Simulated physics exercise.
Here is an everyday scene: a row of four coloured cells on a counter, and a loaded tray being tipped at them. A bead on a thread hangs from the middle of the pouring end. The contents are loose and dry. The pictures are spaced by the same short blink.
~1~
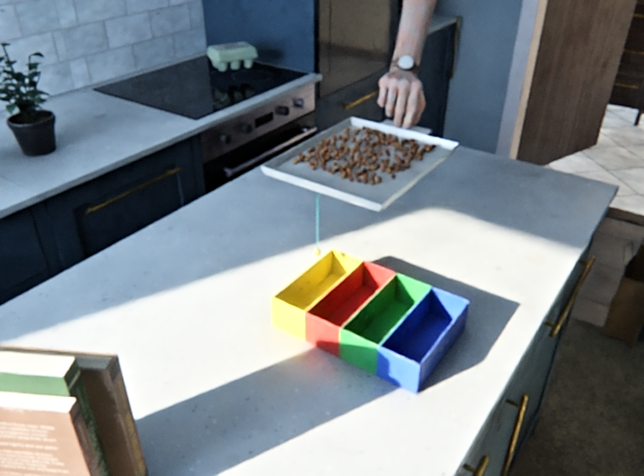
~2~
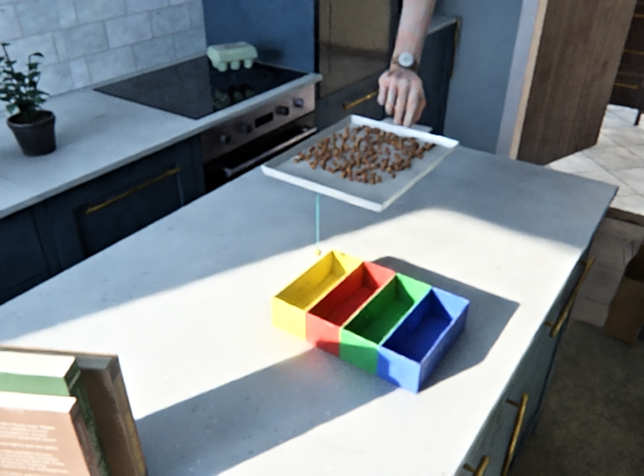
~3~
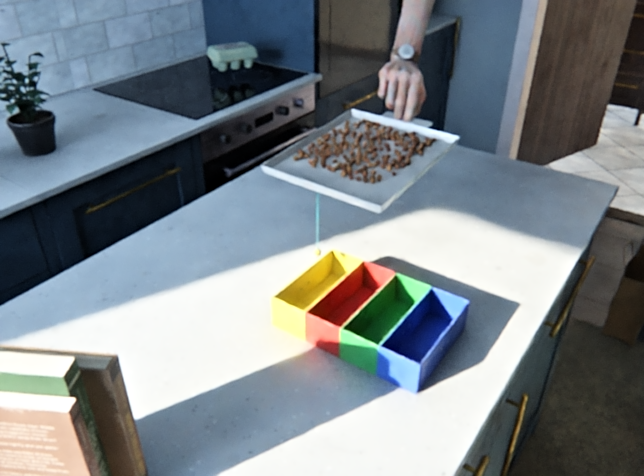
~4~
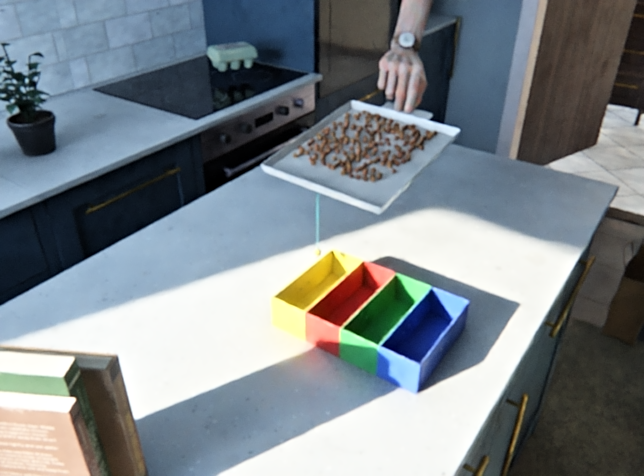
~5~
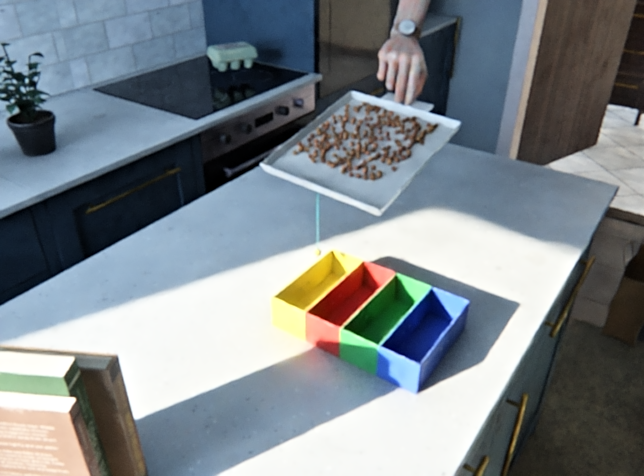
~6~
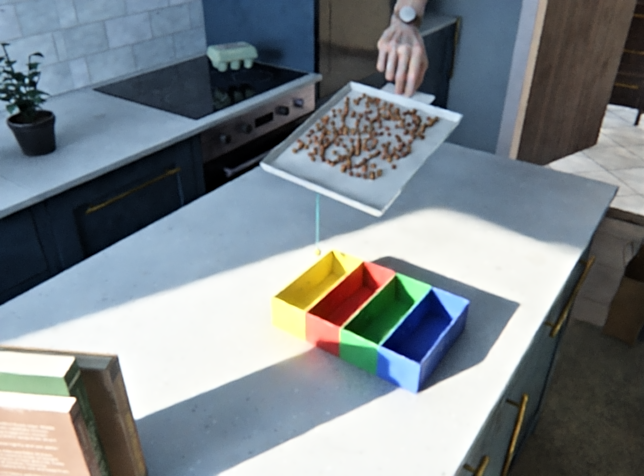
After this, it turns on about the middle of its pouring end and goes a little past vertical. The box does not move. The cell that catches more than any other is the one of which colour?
It is the red one.
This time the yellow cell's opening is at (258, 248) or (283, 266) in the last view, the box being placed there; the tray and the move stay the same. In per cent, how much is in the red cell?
First try: Roughly 0 per cent; second try: Roughly 30 per cent.
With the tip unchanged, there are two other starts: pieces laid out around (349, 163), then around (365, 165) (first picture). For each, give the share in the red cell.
Shares in turn: 60 % and 60 %.
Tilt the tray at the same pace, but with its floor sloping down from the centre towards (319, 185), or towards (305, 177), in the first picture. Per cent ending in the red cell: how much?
The first try would leave around 0 per cent there, the second around 0 per cent.
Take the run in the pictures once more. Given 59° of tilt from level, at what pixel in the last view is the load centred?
The load is centred around (348, 196).
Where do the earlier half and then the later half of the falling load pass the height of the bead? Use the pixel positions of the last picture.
It passes near (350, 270) first and then near (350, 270).
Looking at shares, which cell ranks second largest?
Number two is the cell in yellow.
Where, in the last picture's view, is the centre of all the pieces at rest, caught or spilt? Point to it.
Close to (343, 311), more or less.
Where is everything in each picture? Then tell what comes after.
Corners of the pouring end at (264, 166) and (380, 203), level; middle of the load at (359, 153), cereal balls; bead on its thread at (318, 252); yellow cell at (288, 316); red cell at (322, 332); green cell at (359, 349); blue cell at (398, 368), in the first picture.
Corners of the pouring end at (264, 166) and (380, 203), level; middle of the load at (359, 152), in the second picture.
Corners of the pouring end at (264, 165) and (380, 204), tipped barely, lowest at the right corner; middle of the load at (359, 148), in the third picture.
Corners of the pouring end at (264, 164) and (380, 206), tipped a little, lowest at the right corner; middle of the load at (359, 143), in the fourth picture.
Corners of the pouring end at (263, 163) and (380, 208), tipped a little, lowest at the right corner; middle of the load at (359, 138), in the fifth picture.
Corners of the pouring end at (263, 162) and (380, 209), tipped clearly, lowest at the right corner; middle of the load at (370, 133); yellow cell at (288, 316); red cell at (322, 332); green cell at (359, 349); blue cell at (398, 368), in the sixth picture.
Soon, tray tipped steeply; most on the tray; a small part in the red cell; a stray few in the green cell; a stray few in the yellow cell; a small part falling or outside the box.
A while on, tray tipped right over; about a third on the tray; about a quarter in the red cell; a small part in the yellow cell; a stray few in the green cell; about a quarter falling or outside the box.
Towards the end, tray tipped past a quarter turn; about half in the red cell; about a third in the yellow cell; a small part in the green cell; a small part falling or outside the box.
Finally, tray tipped past a quarter turn; about half in the red cell; about a third in the yellow cell; a small part in the green cell; none in the blue cell; a small part outside the box.
